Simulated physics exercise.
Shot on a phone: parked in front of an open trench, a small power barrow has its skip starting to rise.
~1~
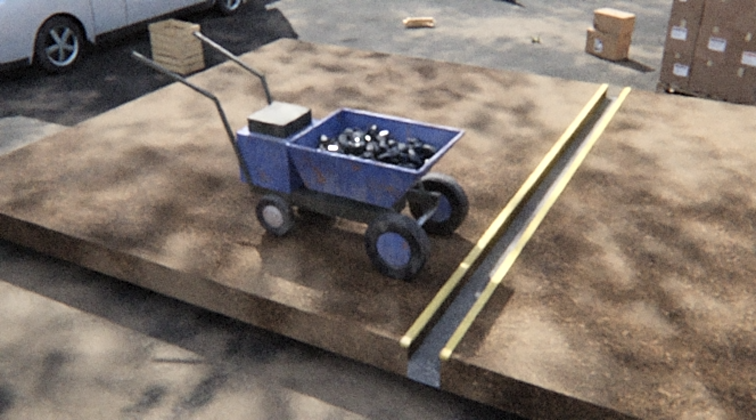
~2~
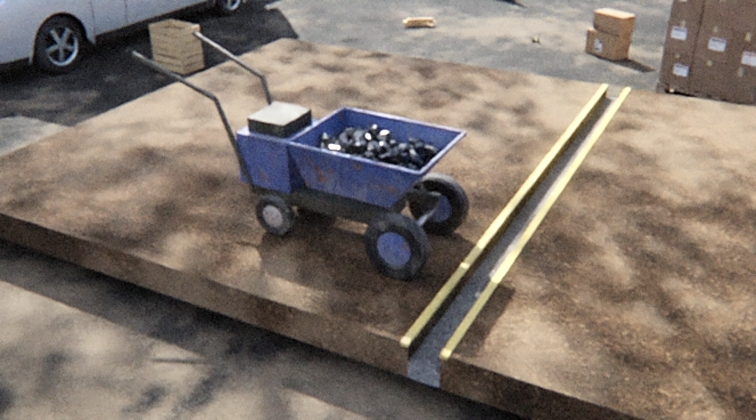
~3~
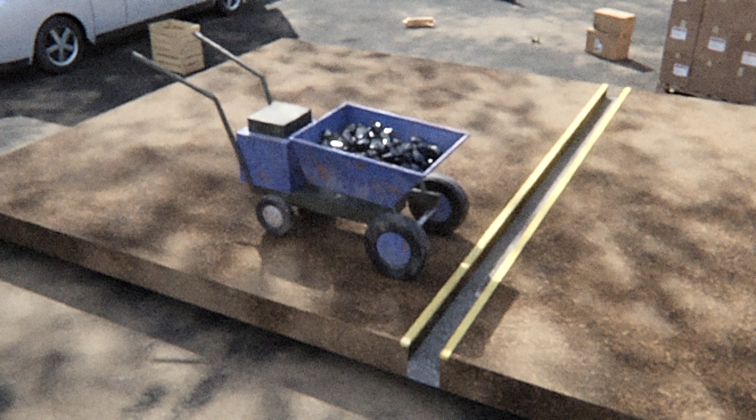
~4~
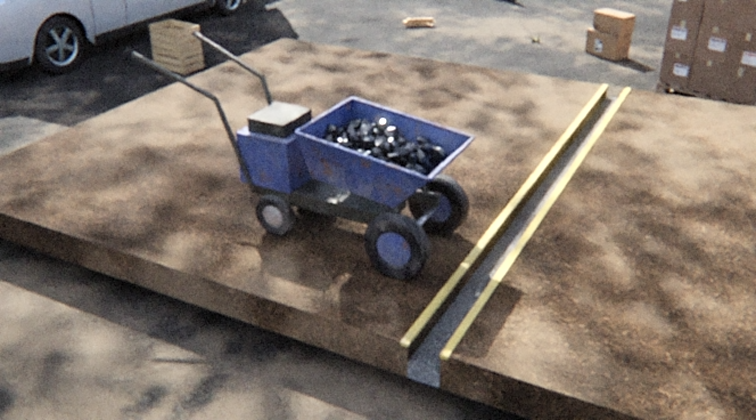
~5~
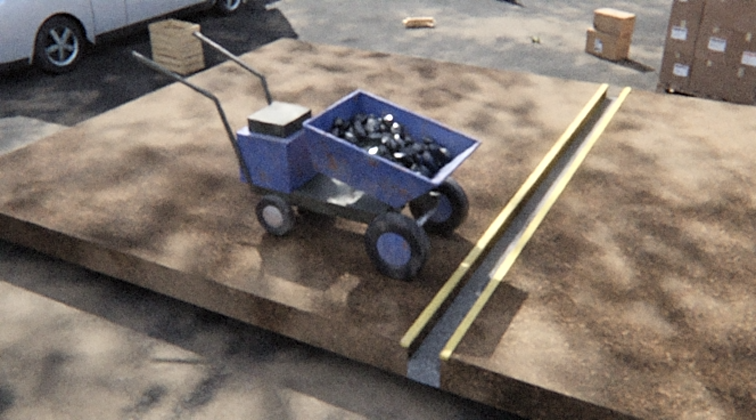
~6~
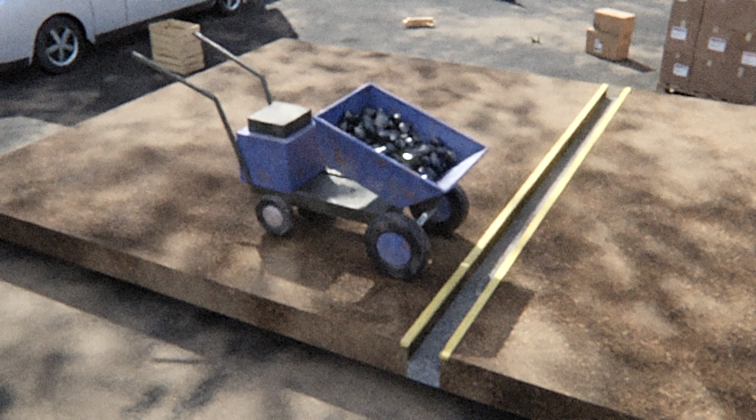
The blue skip of a small, stationary power barrow loaded with black lumps sits level at first, then its back end rises gradually until it tilts clearly down toward the right, facing a narrow, yellow-edged trench, the lumps still inside.
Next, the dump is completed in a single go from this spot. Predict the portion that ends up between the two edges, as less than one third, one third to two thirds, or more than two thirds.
I reckon it's the low case, with the trench getting short of one-third.
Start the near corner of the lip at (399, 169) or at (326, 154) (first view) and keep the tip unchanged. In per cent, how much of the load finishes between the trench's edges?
Close to 40 in a hundred, and close to 30 in a hundred.
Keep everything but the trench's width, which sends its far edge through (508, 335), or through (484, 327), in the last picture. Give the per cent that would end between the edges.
The first case gives around 70 percent, and the second around 30 percent.
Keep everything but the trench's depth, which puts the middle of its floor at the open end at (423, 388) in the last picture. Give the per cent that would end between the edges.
10 %.
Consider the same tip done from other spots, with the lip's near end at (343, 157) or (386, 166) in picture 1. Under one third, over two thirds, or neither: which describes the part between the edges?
First: The middle third. Second: The middle third.
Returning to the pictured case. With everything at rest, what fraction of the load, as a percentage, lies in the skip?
I reckon some 5 percent.
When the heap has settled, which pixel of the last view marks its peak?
At about (517, 261).
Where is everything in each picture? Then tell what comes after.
In the first picture, lip of the skip at (418, 174), level; top of the load at (375, 153), lumps of coal; first edge of the trench at (429, 311); far edge at (467, 322), the trench under half as wide as the skip, and about half as deep as wide.
In the second picture, lip of the skip at (420, 174), level; top of the load at (376, 152).
In the third picture, lip of the skip at (424, 176), tipped barely; top of the load at (362, 148).
In the fourth picture, lip of the skip at (429, 180), tipped a little; top of the load at (366, 144).
In the fifth picture, lip of the skip at (437, 185), tipped a little; top of the load at (359, 143).
In the sixth picture, lip of the skip at (445, 192), tipped clearly; top of the load at (369, 125); first edge of the trench at (429, 311); far edge at (467, 322).
Soon after the last picture, skip tipped steeply; all in the skip.
A little later, skip tipped right over; about two thirds in the skip; about a quarter beyond it; a stray few falling.
Later still, skip tipped right over; a small part in the skip; a stray few in or heaped over the trench; nearly all beyond it.
By the end, skip tipped right over; a stray few in the skip; a small part in or heaped over the trench; nearly all beyond it.
